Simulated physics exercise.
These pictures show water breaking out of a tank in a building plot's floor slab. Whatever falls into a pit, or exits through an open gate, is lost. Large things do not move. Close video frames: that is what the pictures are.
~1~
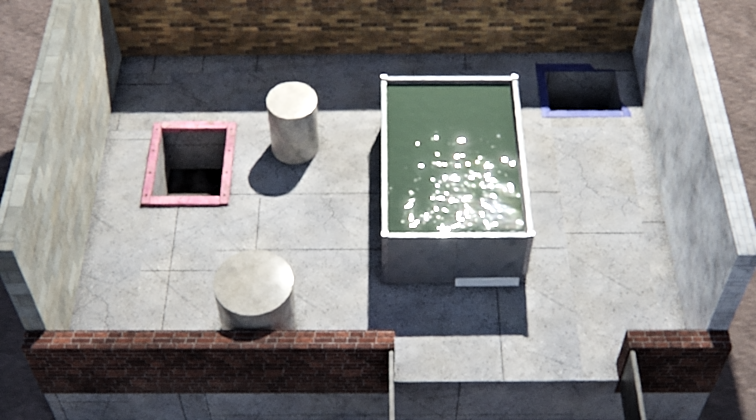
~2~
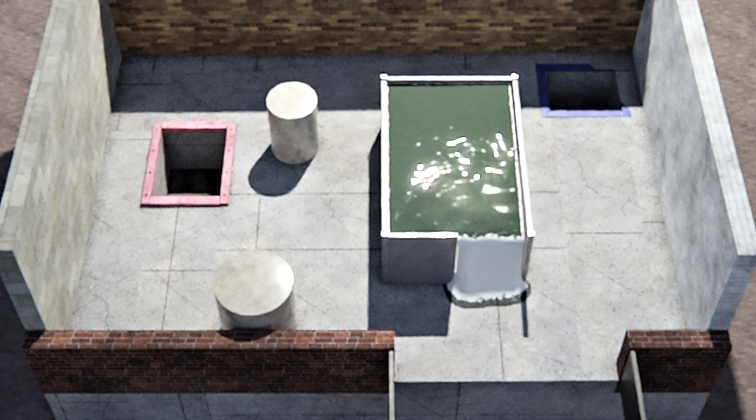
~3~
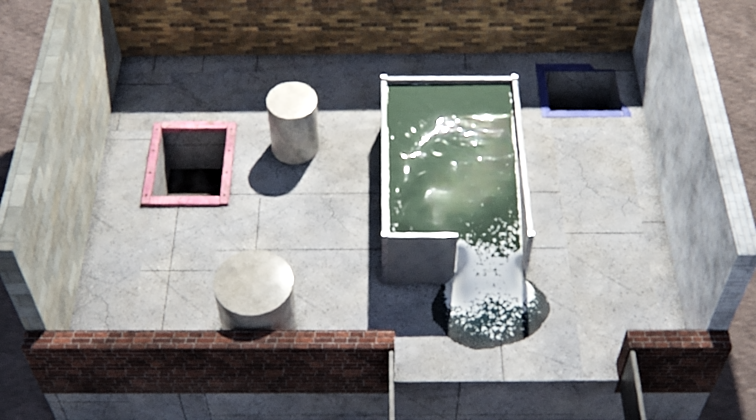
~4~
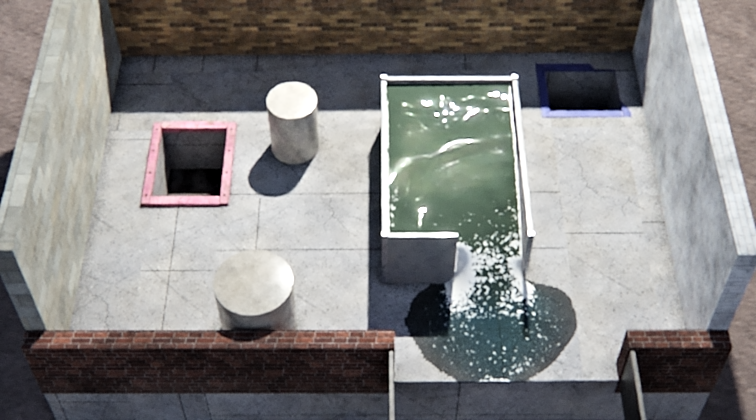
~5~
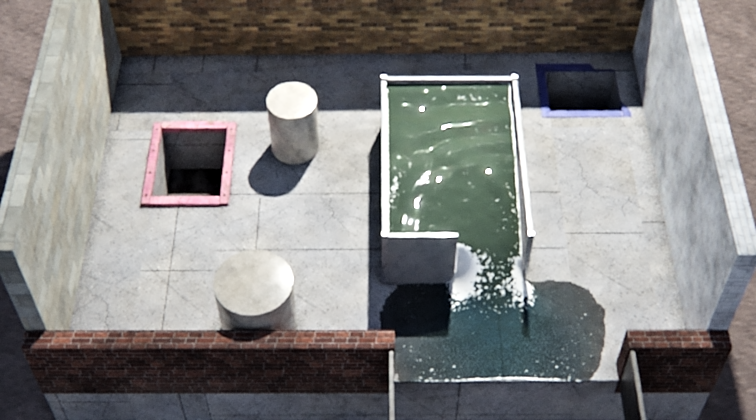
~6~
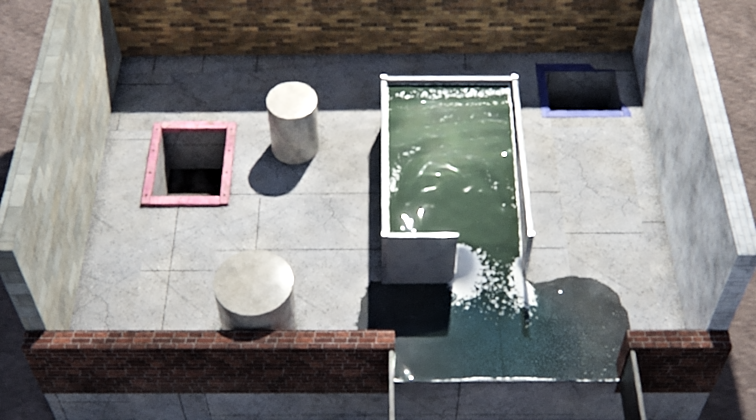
The clip opens on a walled concrete floor with two short cylinders, a pink-framed hole, a blue-framed hole and a tank of still green water. Water pours from the tank's near right corner, ripples crossing its surface, and a dark puddle spreads across the slab to the gap in the brick wall.
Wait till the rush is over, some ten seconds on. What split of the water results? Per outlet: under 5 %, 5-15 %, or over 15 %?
In order: The gate will drain in excess of fifteen per cent; the pink pit will drain shy of five per cent; the blue pit will drain shy of five per cent.
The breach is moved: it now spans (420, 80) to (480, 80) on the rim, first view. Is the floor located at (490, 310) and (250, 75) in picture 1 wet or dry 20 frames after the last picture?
In order: Spared and swamped.
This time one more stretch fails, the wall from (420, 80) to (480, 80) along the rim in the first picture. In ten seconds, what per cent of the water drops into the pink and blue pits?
Pink: 12 percent; blue: 30 percent.
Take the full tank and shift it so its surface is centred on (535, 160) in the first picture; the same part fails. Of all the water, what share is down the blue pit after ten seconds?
Share for the blue pit - 14 in a hundred.
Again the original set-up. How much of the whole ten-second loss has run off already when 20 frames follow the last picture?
My figure: 60 percent.
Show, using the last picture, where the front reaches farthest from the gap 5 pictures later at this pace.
My estimate: Roughly (217, 364).
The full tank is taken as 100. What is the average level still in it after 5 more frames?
Estimate: Some 74 %.
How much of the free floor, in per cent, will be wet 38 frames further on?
About 25 percent.
A moment on, water covers 15 % of the floor; the gate 15 %, the pink pit 0 %, the blue pit 0 %.
Next, water covers 15 % of the floor; the gate 29 %, the pink pit 0 %, the blue pit 0 %.
Then, water covers 25 % of the floor; the gate 43 %, the pink pit 0 %, the blue pit 0 %.
Later, water covers 25 % of the floor; the gate 60 %, the pink pit 0 %, the blue pit 0 %.
In the end, water covers 25 % of the floor; the gate 74 %, the pink pit 0 %, the blue pit 1 %.
